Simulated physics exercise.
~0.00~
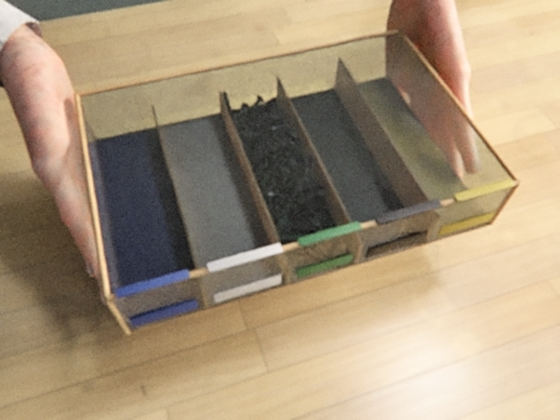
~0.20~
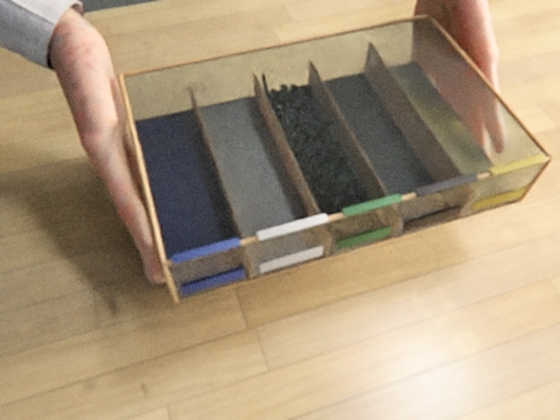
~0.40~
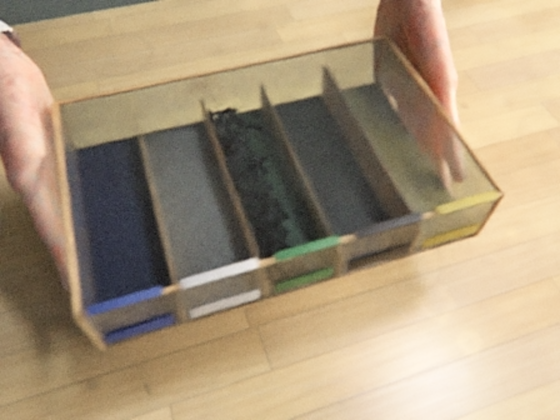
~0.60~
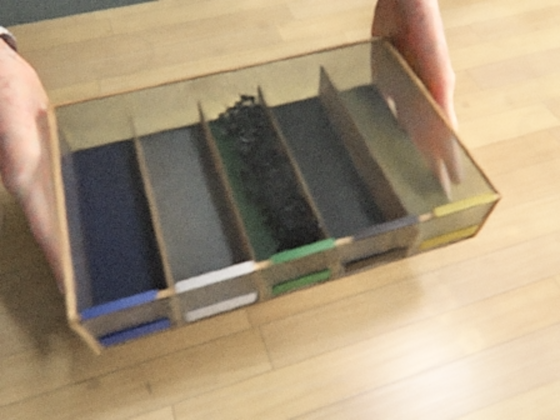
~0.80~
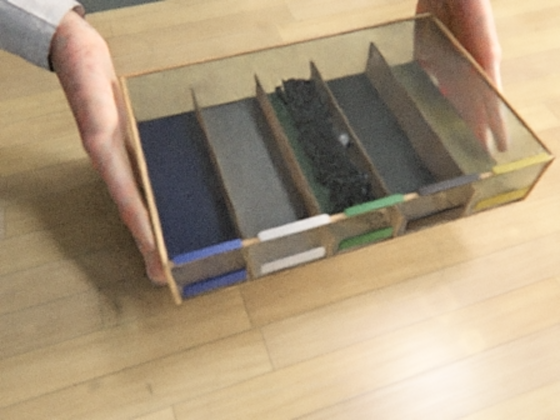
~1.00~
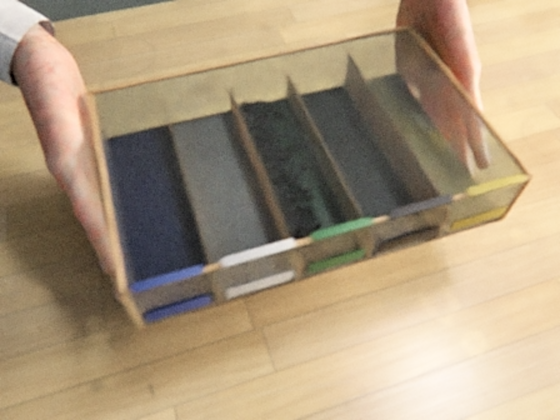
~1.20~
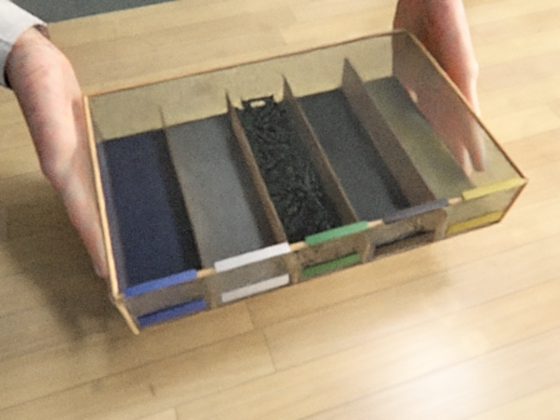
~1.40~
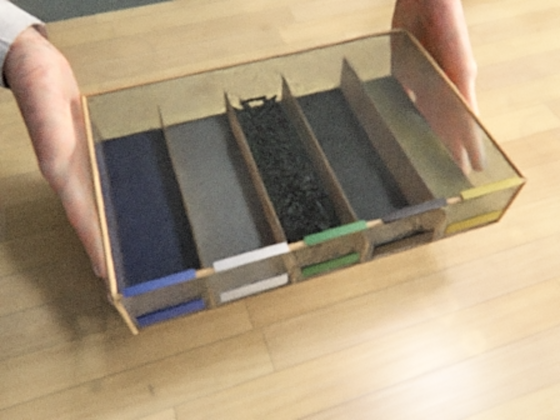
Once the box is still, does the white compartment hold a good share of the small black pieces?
No, the white compartment ends up empty, because all the black pieces stay in the green one.
